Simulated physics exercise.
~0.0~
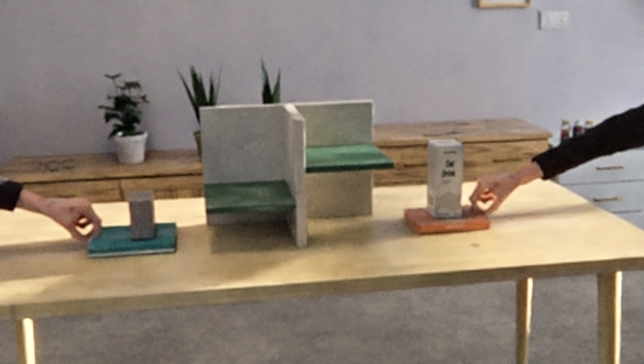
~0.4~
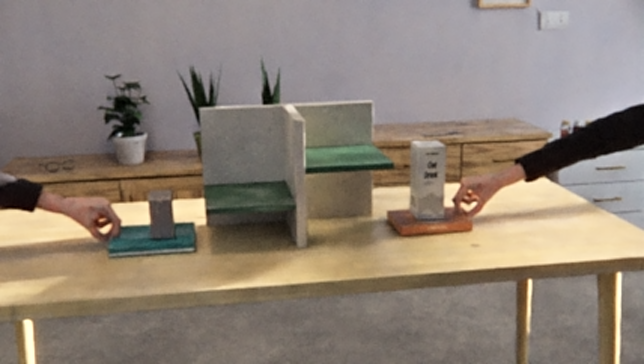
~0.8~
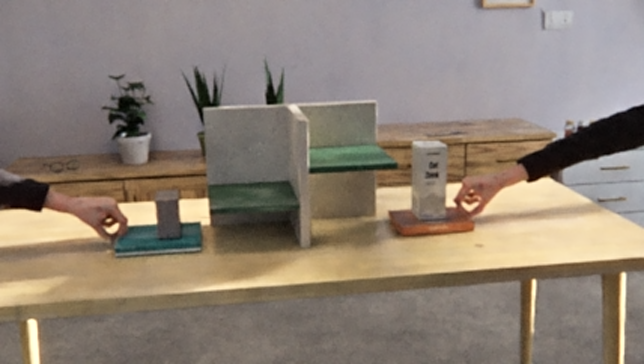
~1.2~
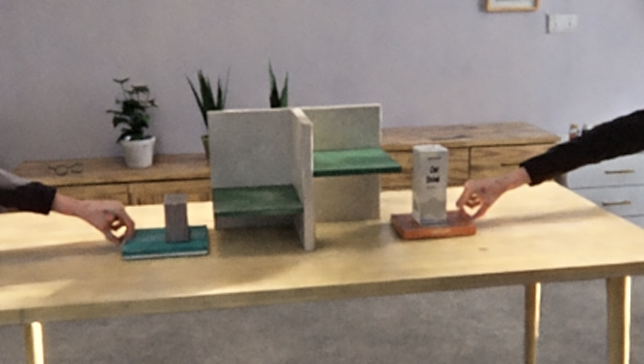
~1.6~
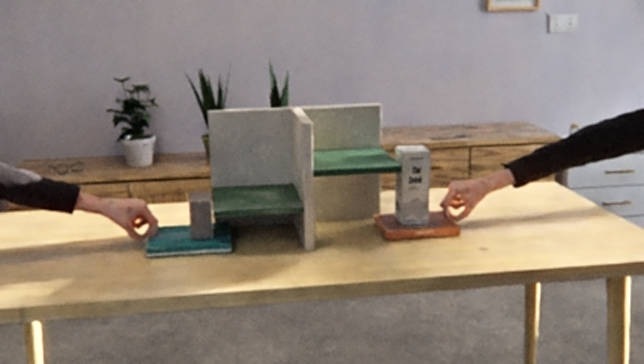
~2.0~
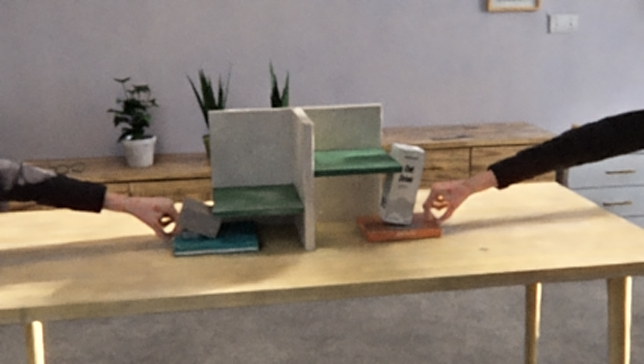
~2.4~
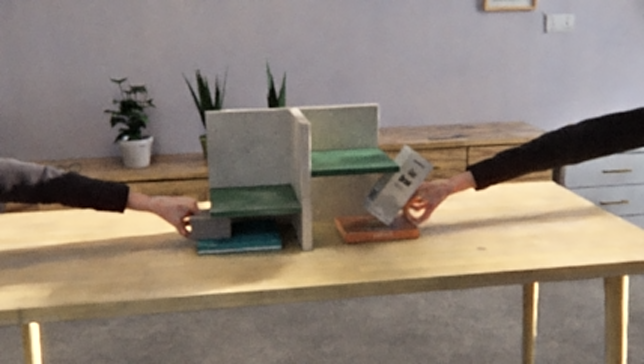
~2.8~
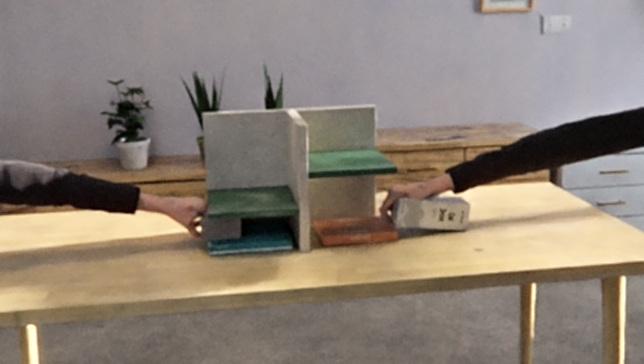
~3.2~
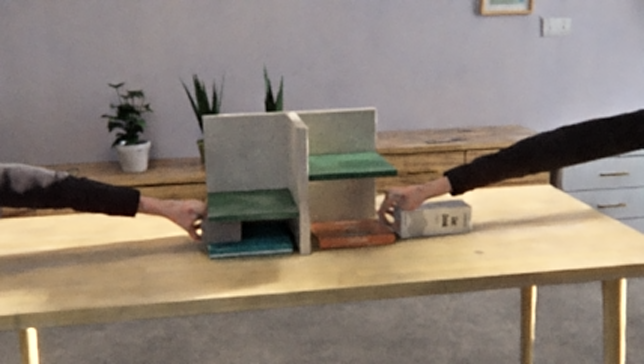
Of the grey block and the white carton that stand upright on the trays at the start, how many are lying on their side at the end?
Two of them are lying on their side at the end, the grey block on the left and the white carton on the right.
